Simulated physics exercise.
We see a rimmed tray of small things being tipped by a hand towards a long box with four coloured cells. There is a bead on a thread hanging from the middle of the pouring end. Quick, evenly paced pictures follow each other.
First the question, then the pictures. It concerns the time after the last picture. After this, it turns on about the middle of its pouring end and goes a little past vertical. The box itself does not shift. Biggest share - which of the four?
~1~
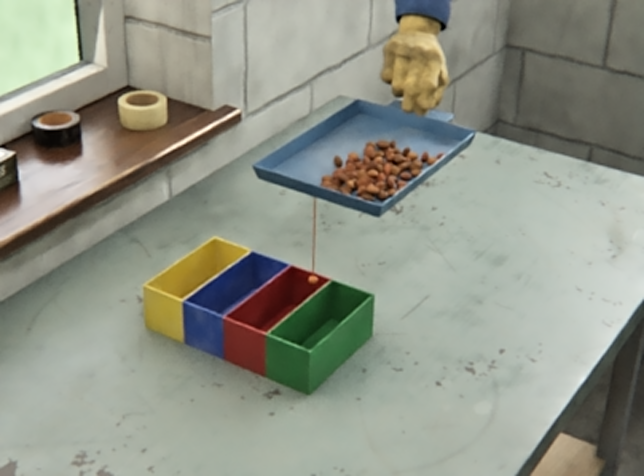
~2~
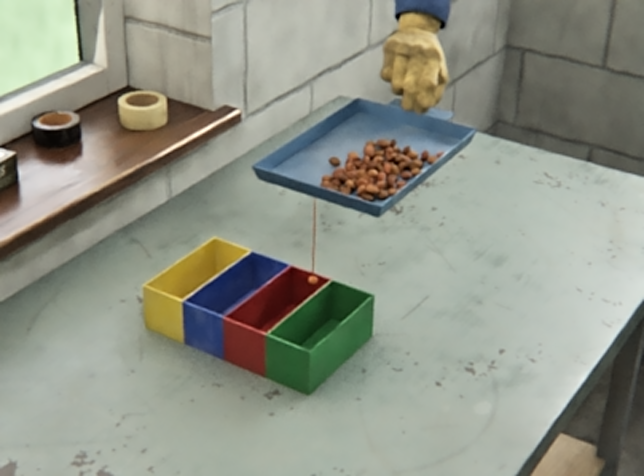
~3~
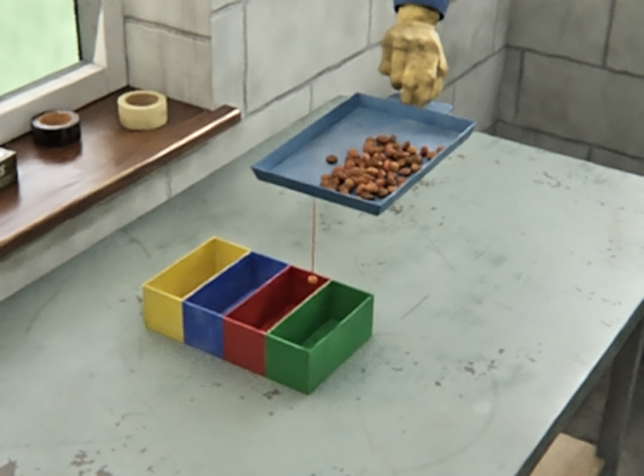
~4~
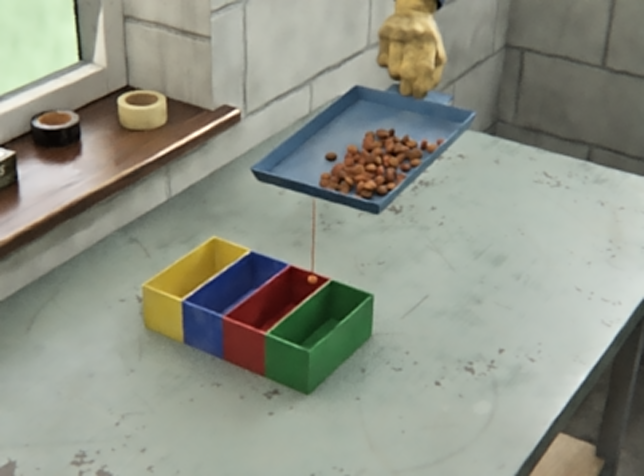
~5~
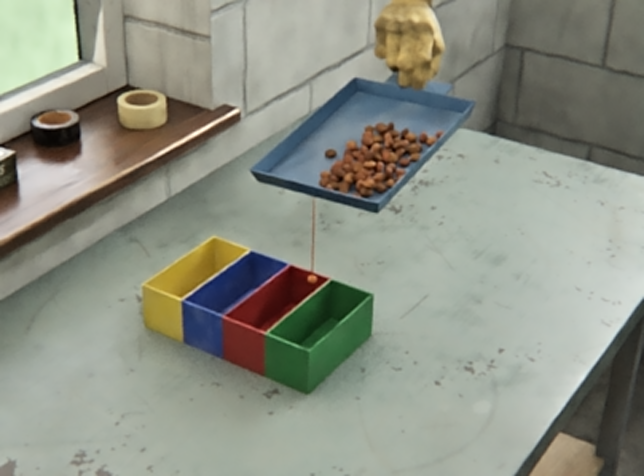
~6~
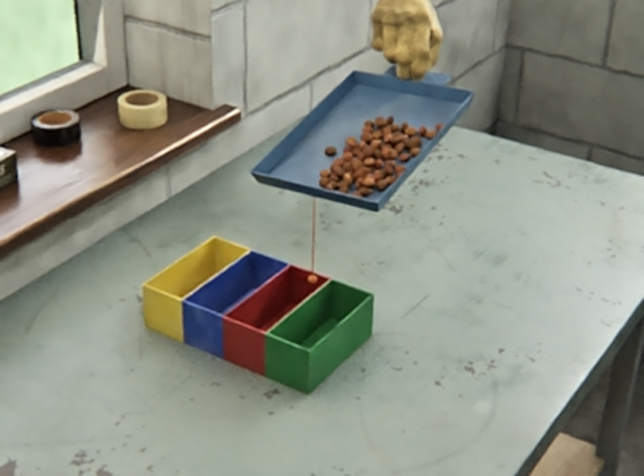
Blue.
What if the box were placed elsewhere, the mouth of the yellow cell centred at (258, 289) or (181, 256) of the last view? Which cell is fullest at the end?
That yellow cell, and then that red cell.
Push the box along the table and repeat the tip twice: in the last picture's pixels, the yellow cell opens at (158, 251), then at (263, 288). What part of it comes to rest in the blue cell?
Trial 1: 0 percent; trial 2: 20 percent.
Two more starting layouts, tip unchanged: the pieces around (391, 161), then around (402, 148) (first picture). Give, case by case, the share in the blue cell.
You'd get about 50 per cent first and about 60 per cent second.
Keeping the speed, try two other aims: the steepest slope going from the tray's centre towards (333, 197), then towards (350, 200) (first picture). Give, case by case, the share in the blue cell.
I'd put it at some 0 % and then some 0 %.
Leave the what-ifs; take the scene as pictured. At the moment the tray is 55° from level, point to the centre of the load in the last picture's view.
The middle of the pieces sits at roughly (313, 169).
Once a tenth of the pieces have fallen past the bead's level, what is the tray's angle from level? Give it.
Near 90 degrees.
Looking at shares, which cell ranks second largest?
I'd say that red cell.
Shortly afterwards, tray tipped steeply; all but a few on the tray; only a few falling or outside the box.
Next, tray tipped right over; near half on the tray; a little in the red cell; only a few in the blue cell; only a few in the green cell; near a third falling or outside the box.
Some moments later, tray tipped past a quarter turn; near half in the blue cell; near a third in the red cell; a little in the green cell; a little in the yellow cell; only a few falling or outside the box.
In the end, tray tipped past a quarter turn; near half in the blue cell; near a third in the red cell; a little in the green cell; a little in the yellow cell; only a few outside the box.
